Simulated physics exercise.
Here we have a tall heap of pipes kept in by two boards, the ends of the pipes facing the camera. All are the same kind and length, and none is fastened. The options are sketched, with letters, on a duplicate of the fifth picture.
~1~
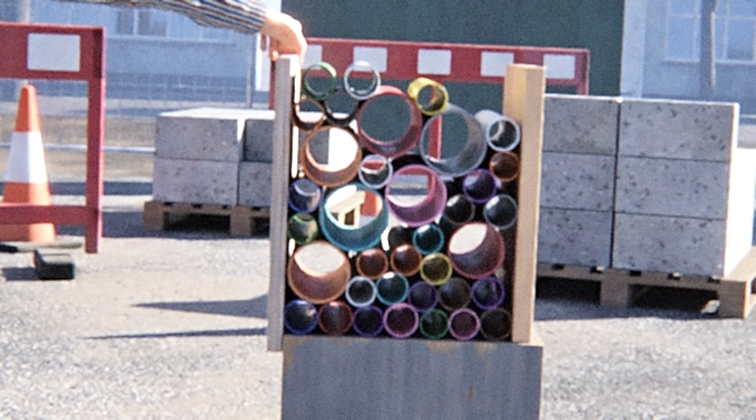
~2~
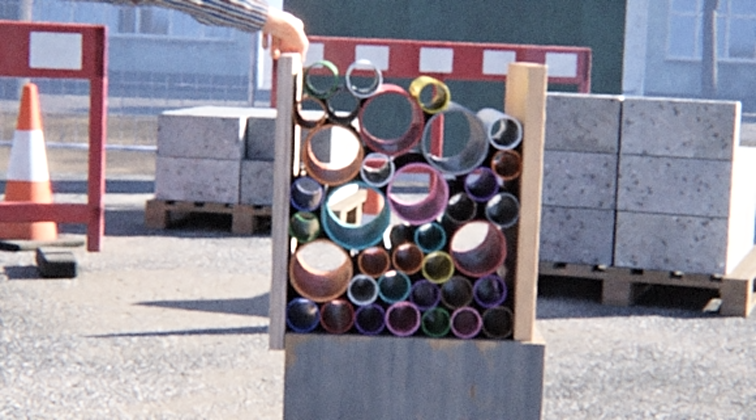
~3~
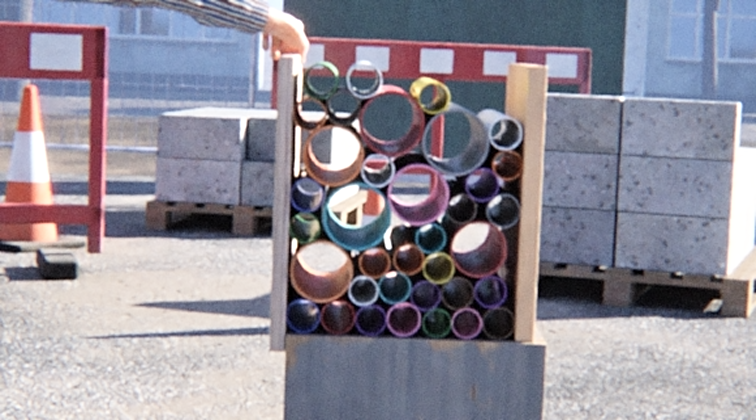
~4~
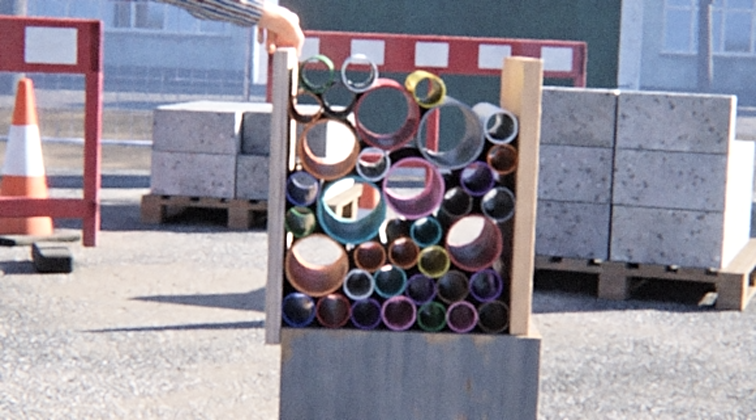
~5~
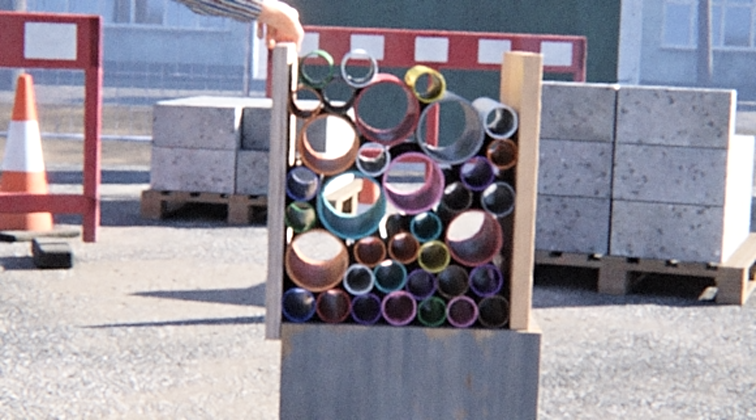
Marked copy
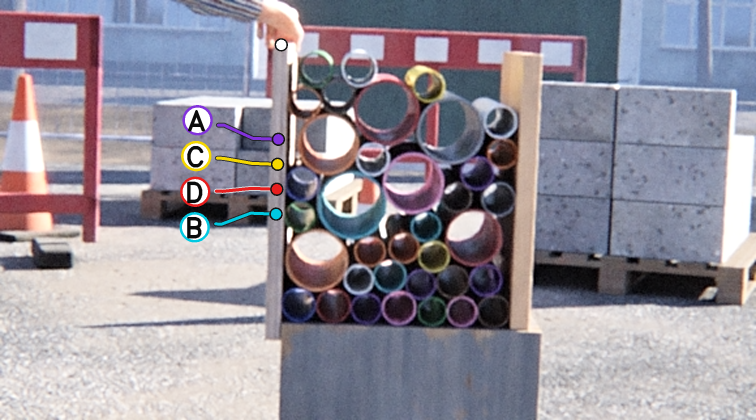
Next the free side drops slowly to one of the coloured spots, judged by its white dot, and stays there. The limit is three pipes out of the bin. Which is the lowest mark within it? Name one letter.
At most to D.
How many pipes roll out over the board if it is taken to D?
At D the number is two.
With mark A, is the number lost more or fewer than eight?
It loses fewer than eight.
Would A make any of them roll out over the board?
Yes, at A.
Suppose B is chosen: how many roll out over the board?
It comes to six.
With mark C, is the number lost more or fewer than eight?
It loses fewer than eight.
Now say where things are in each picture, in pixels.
The first frame shows a blue pipe (301, 317); a pink pipe (464, 325); a purple pipe (423, 296).
The second frame shows a purple pipe (425, 295); a red pipe (478, 248).
The third frame shows a blue pipe (307, 195); a white pipe (378, 171).
The fourth frame shows an orange pipe (305, 108); a yellow pipe (429, 92).
The fifth frame shows side board (282, 182); a blue pipe (299, 305); a pink pipe (462, 312).
On the copy, A at (278, 139); B at (276, 214); C at (277, 164); D at (277, 189); the white dot at (281, 45).
On D. First, top of the board (288, 108).
Then, top of the board (286, 179).
Finally, top of the board (285, 189), two out over the board.
By contrast, A two out over the board; B more than three out over the board; C two out over the board.
